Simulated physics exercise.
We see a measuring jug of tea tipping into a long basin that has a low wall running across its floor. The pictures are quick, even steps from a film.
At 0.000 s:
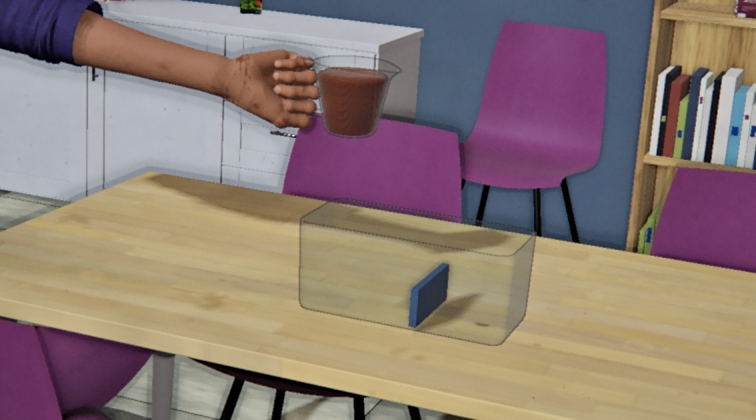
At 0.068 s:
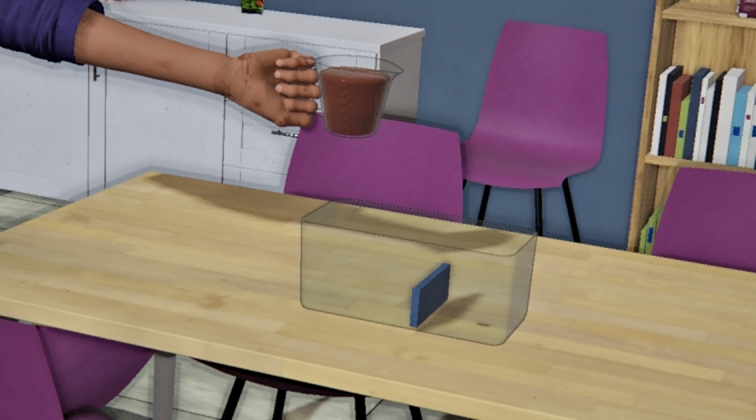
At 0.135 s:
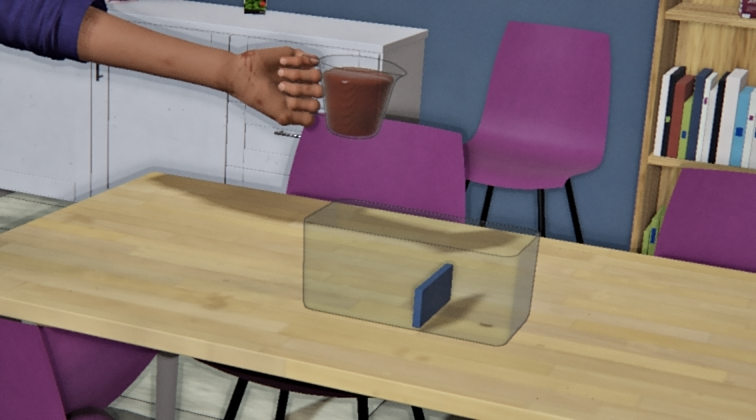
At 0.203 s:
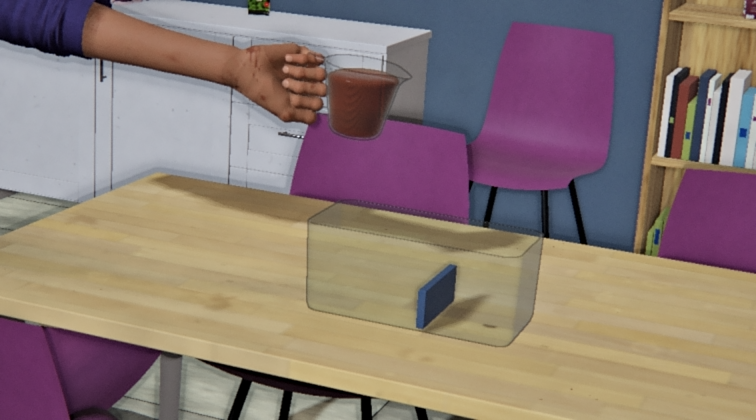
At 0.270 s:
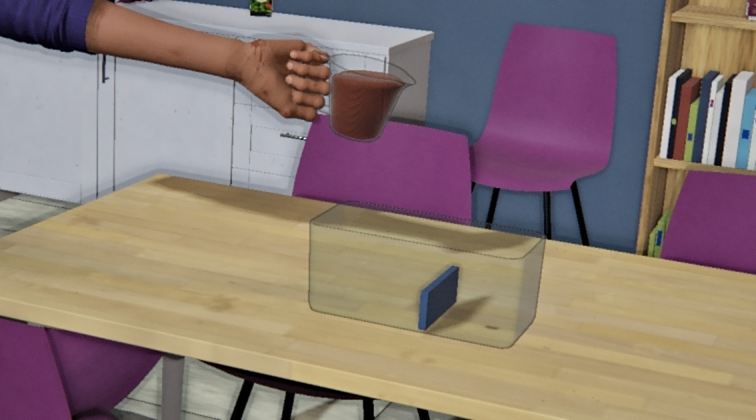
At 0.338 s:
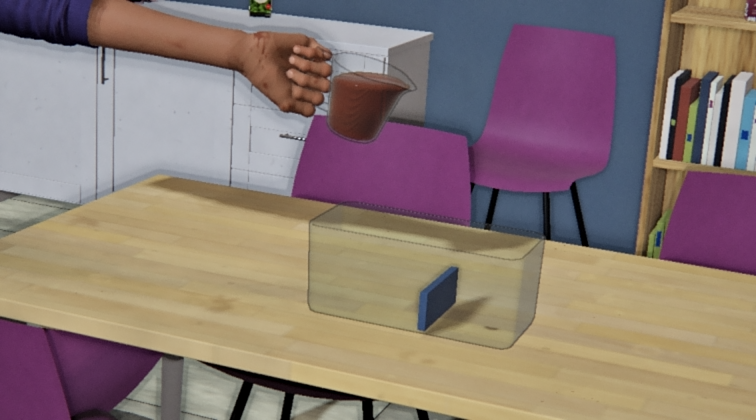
The clip opens on a hand at the upper left holding a clear jug of reddish-brown liquid, level above a long transparent basin with a small blue wall inside, on a wooden table. The jug drifts slightly right, then the hand gradually tilts it a little toward the right.
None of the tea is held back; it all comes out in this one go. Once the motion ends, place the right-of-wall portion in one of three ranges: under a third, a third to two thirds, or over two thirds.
The share right of the wall will be moderate, one third to two thirds.
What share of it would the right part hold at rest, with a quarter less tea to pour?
Estimated share: Close to 40 per cent.
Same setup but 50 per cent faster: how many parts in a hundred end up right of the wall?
45 per cent or thereabouts.
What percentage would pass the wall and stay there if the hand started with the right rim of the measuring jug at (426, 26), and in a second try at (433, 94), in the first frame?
90 and 95 per cent.
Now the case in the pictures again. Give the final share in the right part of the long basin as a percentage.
Roughly 55 %.
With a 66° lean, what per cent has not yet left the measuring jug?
Remaining fraction: Approx. 65 %.
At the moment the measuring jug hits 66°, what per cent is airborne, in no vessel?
Roughly 25 percent.
A moment on, the measuring jug is tipped part way and 63 per cent is still to pour, 2 is left of the wall and 12 right of it.
Next, the measuring jug is tipped on its side and 10 per cent is still to pour, 21 is left of the wall and 54 right of it.
Then the measuring jug is tipped right over and 0 per cent is still to pour, 42 is left of the wall and 56 right of it.
Later the measuring jug is tipped right over and 0 per cent is still to pour, 42 is left of the wall and 56 right of it.
At rest 42 per cent lies left of the wall, 56 right of it and 2 outside.
